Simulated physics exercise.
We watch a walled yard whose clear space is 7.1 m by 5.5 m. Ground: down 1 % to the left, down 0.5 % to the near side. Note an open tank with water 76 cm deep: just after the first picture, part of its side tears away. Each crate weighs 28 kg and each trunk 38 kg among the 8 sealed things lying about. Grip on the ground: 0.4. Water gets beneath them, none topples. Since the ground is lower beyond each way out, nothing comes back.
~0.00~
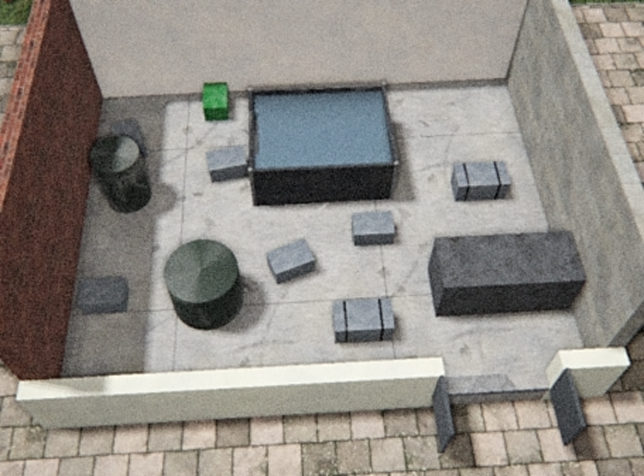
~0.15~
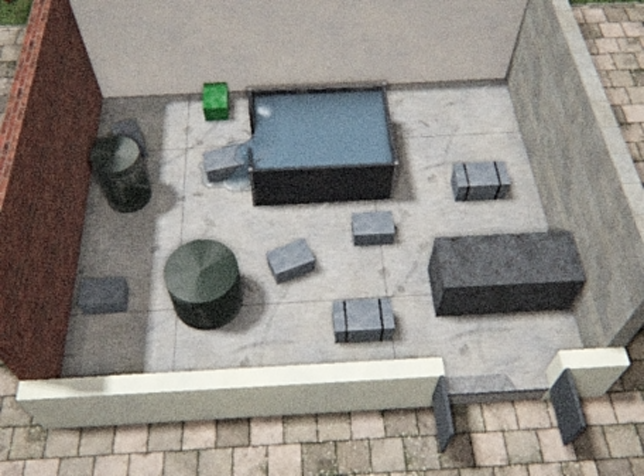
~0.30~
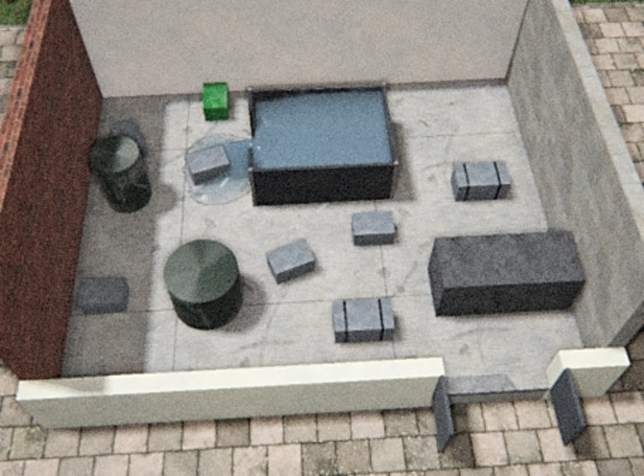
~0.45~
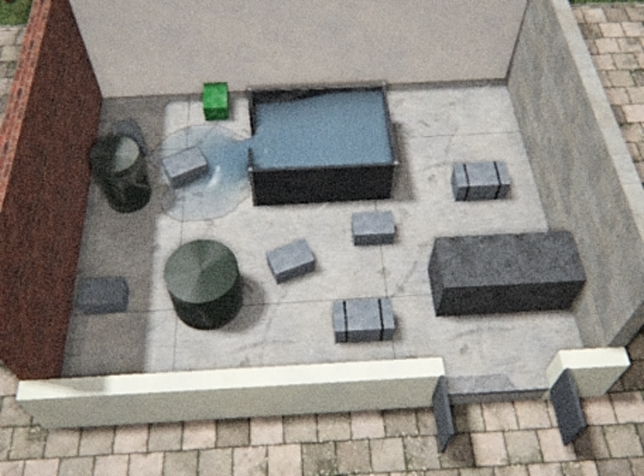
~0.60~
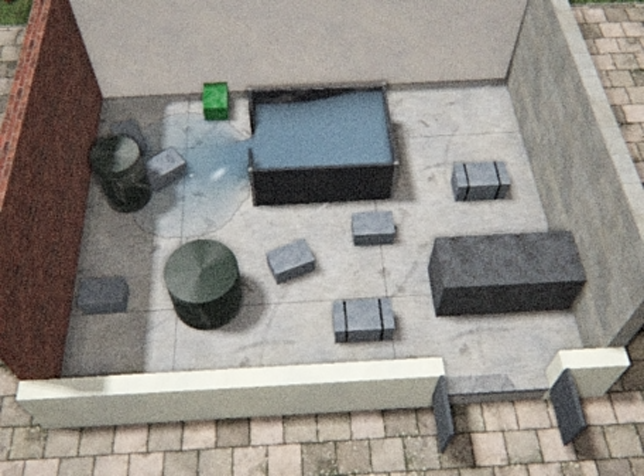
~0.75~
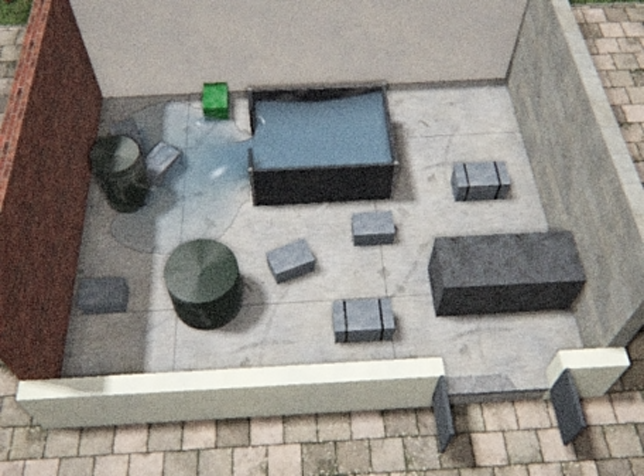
A big open tank of water in a walled yard leaked from its left side, and the spreading water pushed a gray block left toward a dark barrel while the green crate stayed put.
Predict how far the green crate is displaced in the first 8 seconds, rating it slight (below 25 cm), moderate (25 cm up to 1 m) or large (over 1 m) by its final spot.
Large.
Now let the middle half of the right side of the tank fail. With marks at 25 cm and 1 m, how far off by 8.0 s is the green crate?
With that failure, the green crate lands a long way off.
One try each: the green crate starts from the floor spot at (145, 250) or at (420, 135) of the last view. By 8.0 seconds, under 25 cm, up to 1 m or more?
I'd say it lands far off on the first try and it does not really move on the second.
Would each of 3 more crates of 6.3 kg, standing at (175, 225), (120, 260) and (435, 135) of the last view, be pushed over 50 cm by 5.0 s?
Order as asked - farther, farther, not as far.
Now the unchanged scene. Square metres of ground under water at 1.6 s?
About 12 m2.
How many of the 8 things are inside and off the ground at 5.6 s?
I get 2.
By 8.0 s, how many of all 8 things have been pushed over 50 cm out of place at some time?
Total: 4.
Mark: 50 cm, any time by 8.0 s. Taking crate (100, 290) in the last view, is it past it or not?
Result: The shift is greater.
After 1.6 s the green crate is near (215, 95), 0.0 m from its start, aground; 0 of 8 are out; 1 afloat.
After 3.6 s the green crate is near (282, 101), 1.1 m from its start, aground; 0 of 8 are out; 2 afloat.
After 5.6 s the green crate is near (366, 95), 2.6 m from its start, aground; 0 of 8 are out; 2 afloat.
After 8.0 s the green crate is near (418, 95), 3.4 m from its start, aground; 0 of 8 are out; 0 afloat.
